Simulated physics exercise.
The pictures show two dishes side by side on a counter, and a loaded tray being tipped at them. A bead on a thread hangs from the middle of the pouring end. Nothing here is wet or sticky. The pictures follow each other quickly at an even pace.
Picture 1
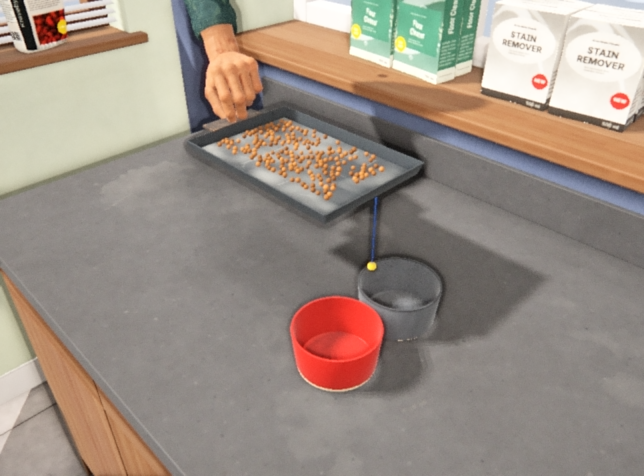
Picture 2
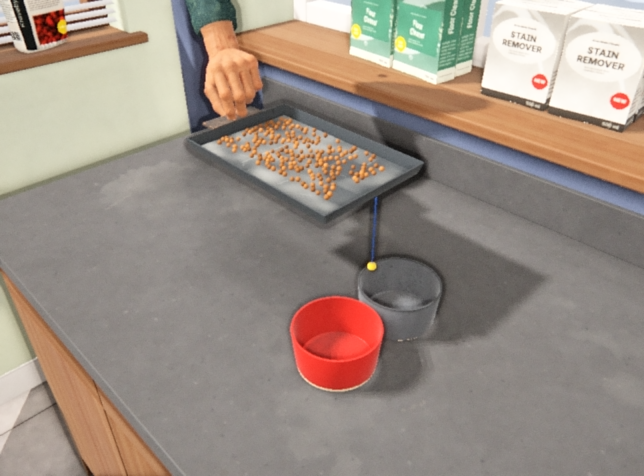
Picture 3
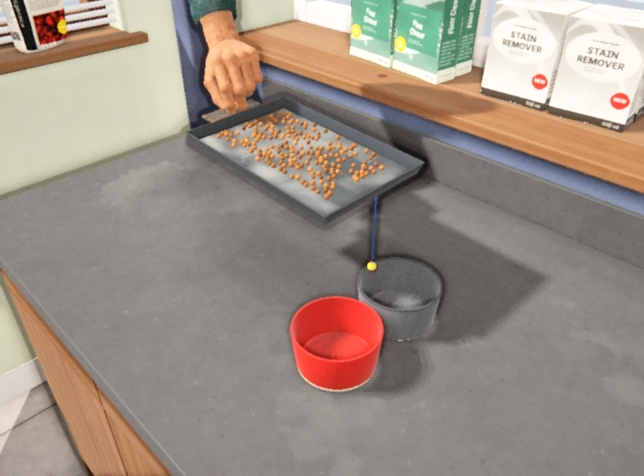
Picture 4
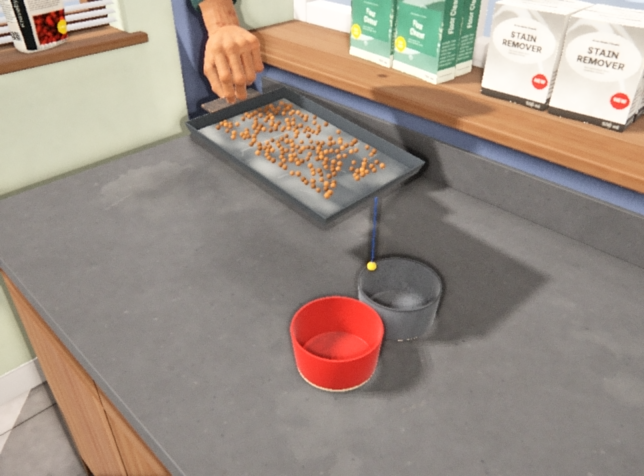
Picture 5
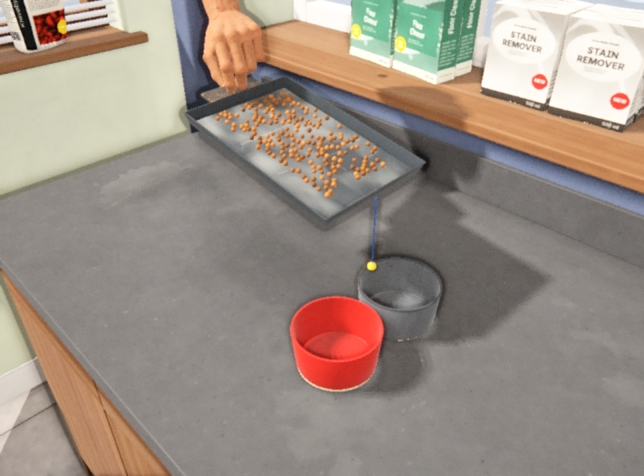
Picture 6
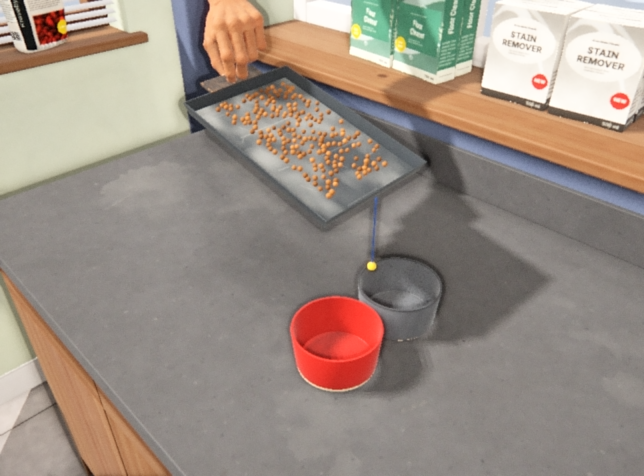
A hand in a dark green sleeve grips the far end of a grey tray scattered with small orange-brown balls, seen from above over a dark grey counter. A red dish sits in front and to the left of a grey one, near a yellow bead on a thread, with stain remover boxes on a wooden shelf behind. The hand gradually raises the tray's far end, tilting it slightly toward its near left corner, while the dishes and camera stay still.
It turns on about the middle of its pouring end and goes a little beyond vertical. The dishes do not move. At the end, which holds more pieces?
It favours the left dish.
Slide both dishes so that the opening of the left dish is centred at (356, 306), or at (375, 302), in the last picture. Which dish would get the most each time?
At the first place left, at the second the left one.
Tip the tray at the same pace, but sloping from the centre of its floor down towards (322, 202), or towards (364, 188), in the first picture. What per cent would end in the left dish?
First some 100, then 10 per cent.
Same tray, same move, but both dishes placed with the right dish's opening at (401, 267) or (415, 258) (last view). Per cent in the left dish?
Near 70 % and 70 %.
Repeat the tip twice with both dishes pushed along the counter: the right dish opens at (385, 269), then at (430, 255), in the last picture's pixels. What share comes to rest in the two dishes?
First some 70, then 60 per cent.
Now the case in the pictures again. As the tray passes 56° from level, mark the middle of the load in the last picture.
At about (354, 204).
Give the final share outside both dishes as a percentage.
Close to 10 per cent.
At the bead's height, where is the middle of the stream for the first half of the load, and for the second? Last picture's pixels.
Around (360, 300) and then (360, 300).
Soon, tray tipped steeply; most on the tray; a small part in the left dish; a stray few in the right dish; a stray few outside both; a small part in the air.
A while on, tray tipped right over; about a quarter on the tray; about a quarter in the left dish; a small part in the right dish; a small part outside both; about a third in the air.
Towards the end, tray tipped past a quarter turn; about two thirds in the left dish; about a quarter in the right dish; a small part outside both.
Finally, tray tipped past a quarter turn; about two thirds in the left dish; about a quarter in the right dish; a small part outside both.
